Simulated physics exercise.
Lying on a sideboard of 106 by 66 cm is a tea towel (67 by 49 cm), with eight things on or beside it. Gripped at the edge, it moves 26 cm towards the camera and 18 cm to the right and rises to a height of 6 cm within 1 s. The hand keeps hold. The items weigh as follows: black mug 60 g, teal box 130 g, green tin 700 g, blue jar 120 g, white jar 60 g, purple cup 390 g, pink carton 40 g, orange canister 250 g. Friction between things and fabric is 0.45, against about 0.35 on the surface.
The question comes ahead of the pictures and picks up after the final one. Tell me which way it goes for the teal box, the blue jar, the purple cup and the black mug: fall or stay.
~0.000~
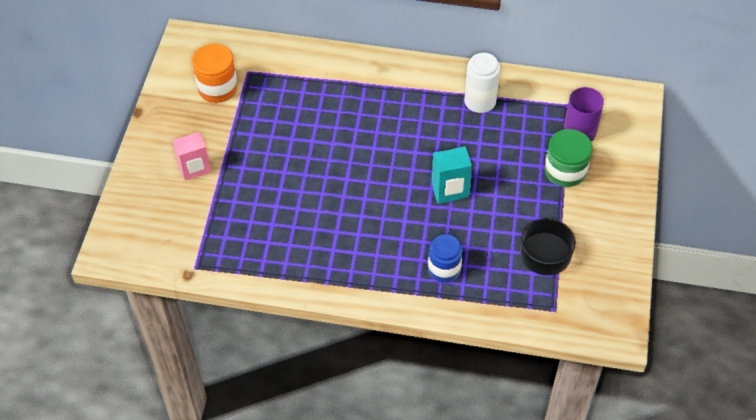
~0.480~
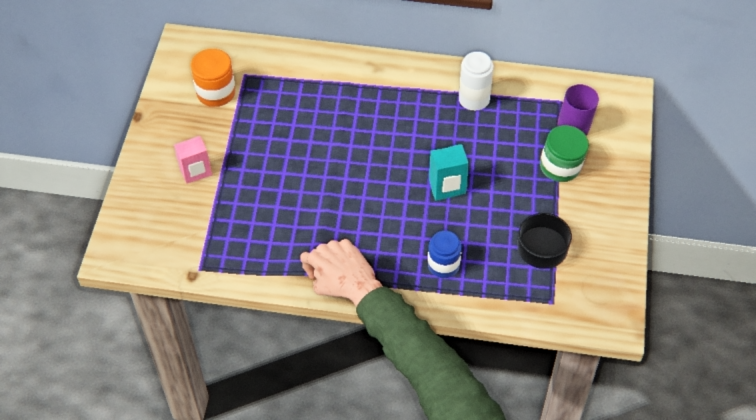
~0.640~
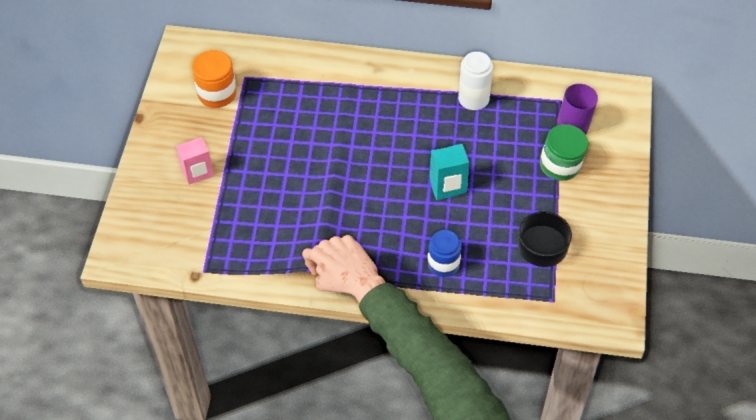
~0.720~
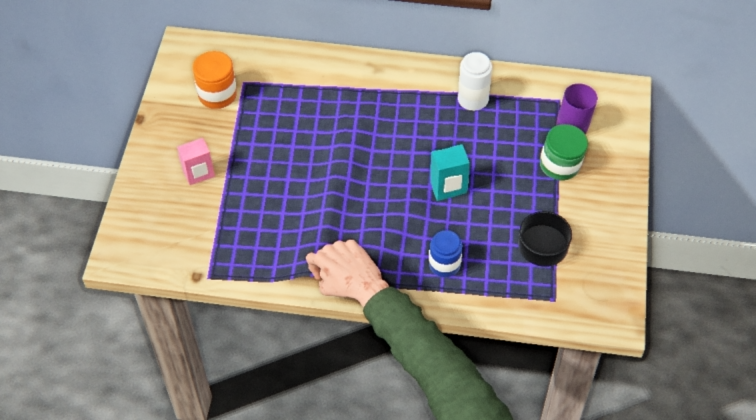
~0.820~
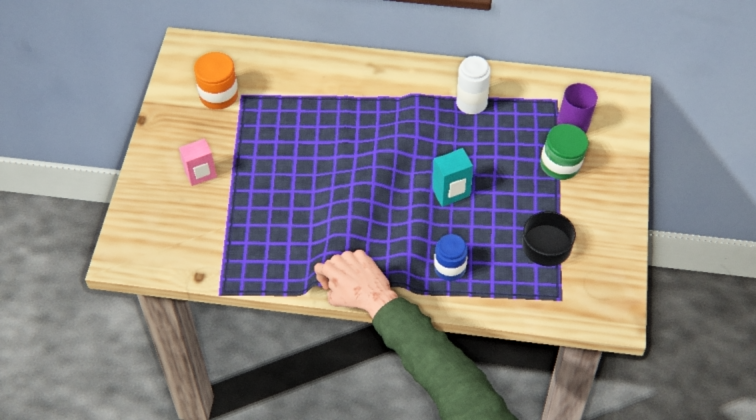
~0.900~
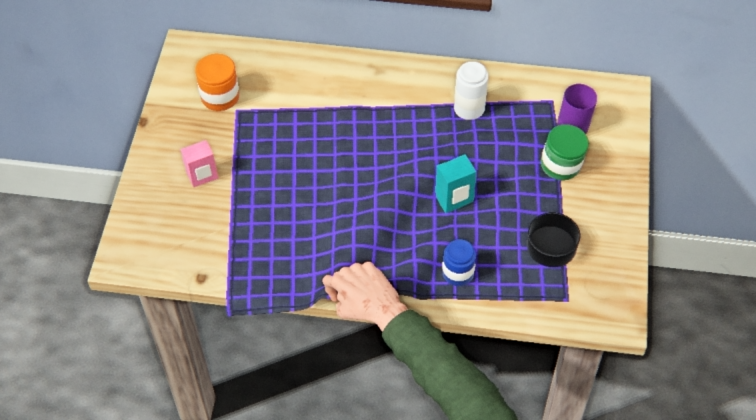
At the end, teal box: On, blue jar: Off, purple cup: On, black mug: On.
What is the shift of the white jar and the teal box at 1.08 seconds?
For the white jar it's around 8 cm, and for the teal box around 8 cm.
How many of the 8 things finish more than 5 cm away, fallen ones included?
So we're at 4.
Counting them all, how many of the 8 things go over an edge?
All told, 1.
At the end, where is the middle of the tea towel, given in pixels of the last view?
The middle ends up near pixel (383, 295).
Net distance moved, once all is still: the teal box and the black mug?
For the teal box it's 20 cm, and for the black mug it's 10 cm.
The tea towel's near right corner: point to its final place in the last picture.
In the final picture you'd find it somewhere near (603, 328).
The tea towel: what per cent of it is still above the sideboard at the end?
I'd say close to 65 per cent of it.
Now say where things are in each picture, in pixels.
Teal box (453, 159); blue jar (446, 246); purple cup (587, 100); black mug (549, 240); tea towel corners (194, 269) (247, 71) (556, 312), in the first picture.
Tea towel corners (199, 271) (244, 75); grip (315, 277), in the second picture.
Tea towel corners (203, 273) (245, 77); grip (317, 273), in the third picture.
Tea towel corners (207, 279) (243, 82); grip (321, 277), in the fourth picture.
White jar (475, 66); black mug (550, 232); teal box (454, 162); tea towel corners (219, 295) (562, 301); grip (329, 288), in the fifth picture.
Teal box (457, 168); blue jar (460, 250); purple cup (580, 96); black mug (554, 233); tea towel corners (553, 101) (569, 302); grip (337, 300), in the sixth picture.
At 1.1 s, 90 % of the tea towel is still over the top; blue jar 8 cm off its start, teal box 7 cm off its start, black mug 3 cm off its start.
At 1.3 s, 80 % of the tea towel is still over the top; blue jar 14 cm off its start, teal box 13 cm off its start, black mug 6 cm off its start.
At 1.4 s, 70 % of the tea towel is still over the top; blue jar 20 cm off its start at (494, 348), teal box 18 cm off its start at (452, 234), black mug 7 cm off its start at (564, 262).
At 1.6 s, 65 % of the tea towel is still over the top; blue jar over the edge, teal box 21 cm off its start, black mug 10 cm off its start.
At 3.2 s, 65 % of the tea towel is still over the top; blue jar over the edge, teal box 21 cm off its start at (447, 246), black mug 10 cm off its start at (568, 273), purple cup 0 cm off its start at (578, 97).
